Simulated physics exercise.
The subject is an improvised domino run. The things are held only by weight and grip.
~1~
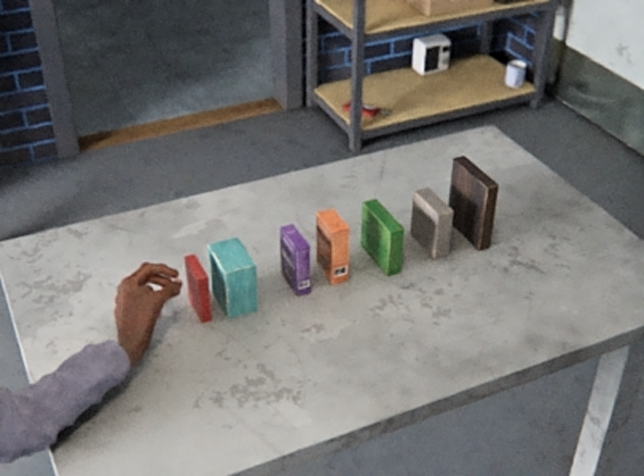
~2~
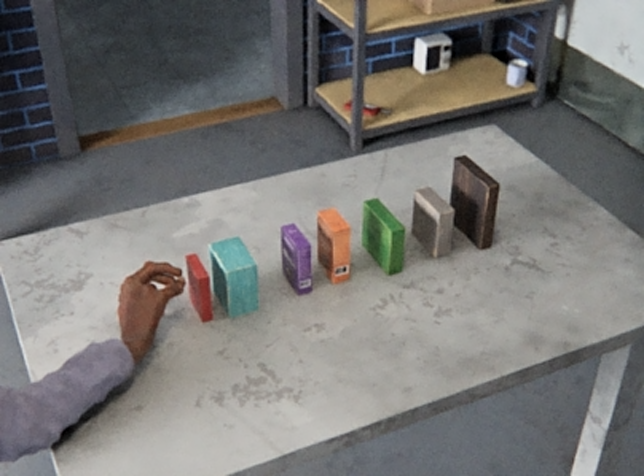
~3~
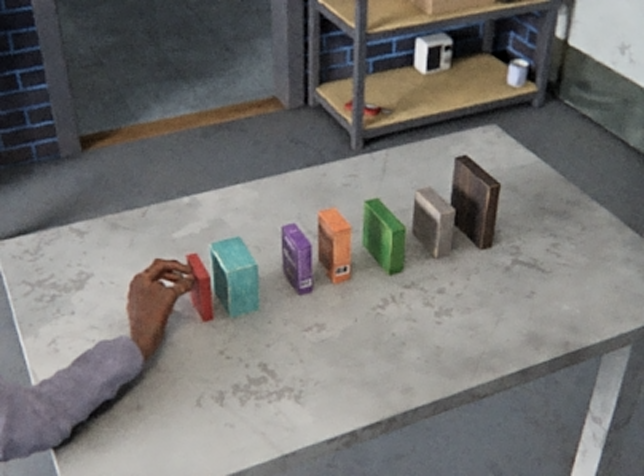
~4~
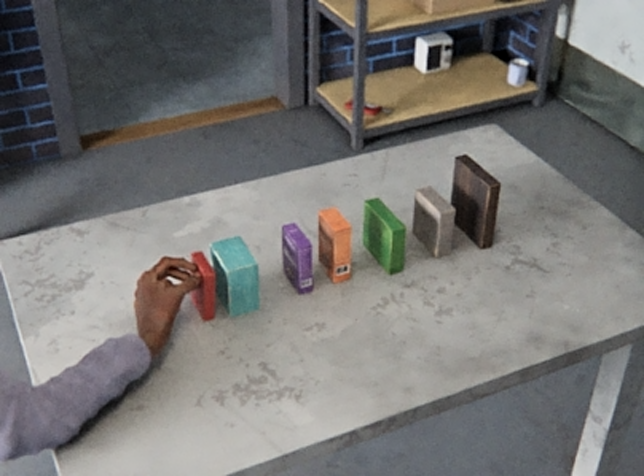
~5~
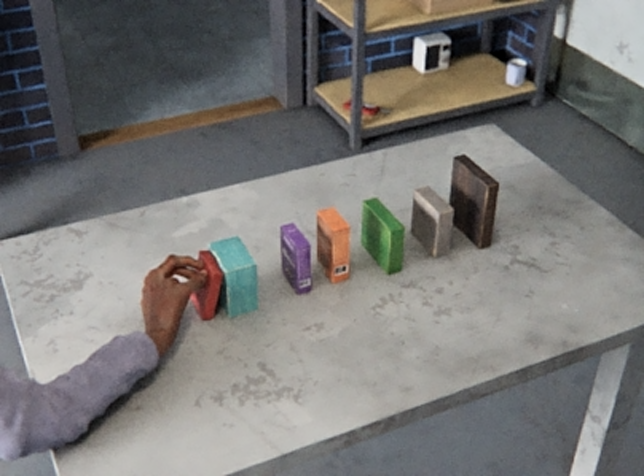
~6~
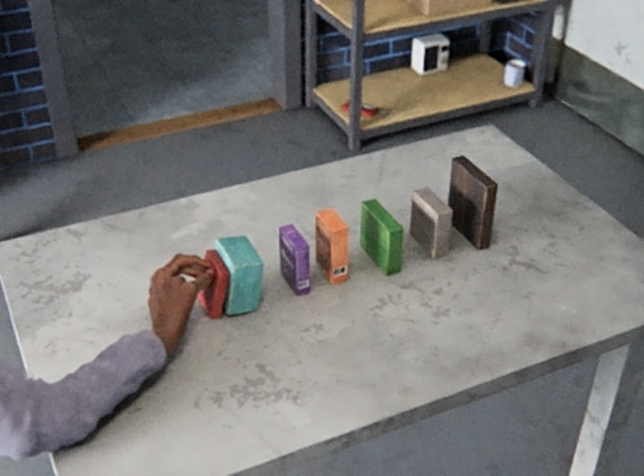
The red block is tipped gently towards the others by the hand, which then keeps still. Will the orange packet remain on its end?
Yes.
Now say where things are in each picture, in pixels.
In the first picture, orange packet (332, 247); purple packet (296, 260).
In the second picture, turquoise block (234, 277); green block (383, 237).
In the third picture, purple packet (297, 259); grey block (433, 222).
In the fourth picture, red block 6° over; turquoise block (235, 277); green block (384, 236).
In the fifth picture, red block 15° over; purple packet (296, 259); grey block (432, 221).
In the sixth picture, red block 14° over; orange packet (332, 247); turquoise block (237, 275) tipped 9° from how it was.
Then, 0.10 s after the last picture, red block 14° over; turquoise block tipped 11° from how it was.
Then, 0.30 s after the last picture, orange packet resting near (332, 247).
At rest, left askew, turquoise block; the other 4 in place. Seen from the same camera at the end, orange packet near (332, 247).
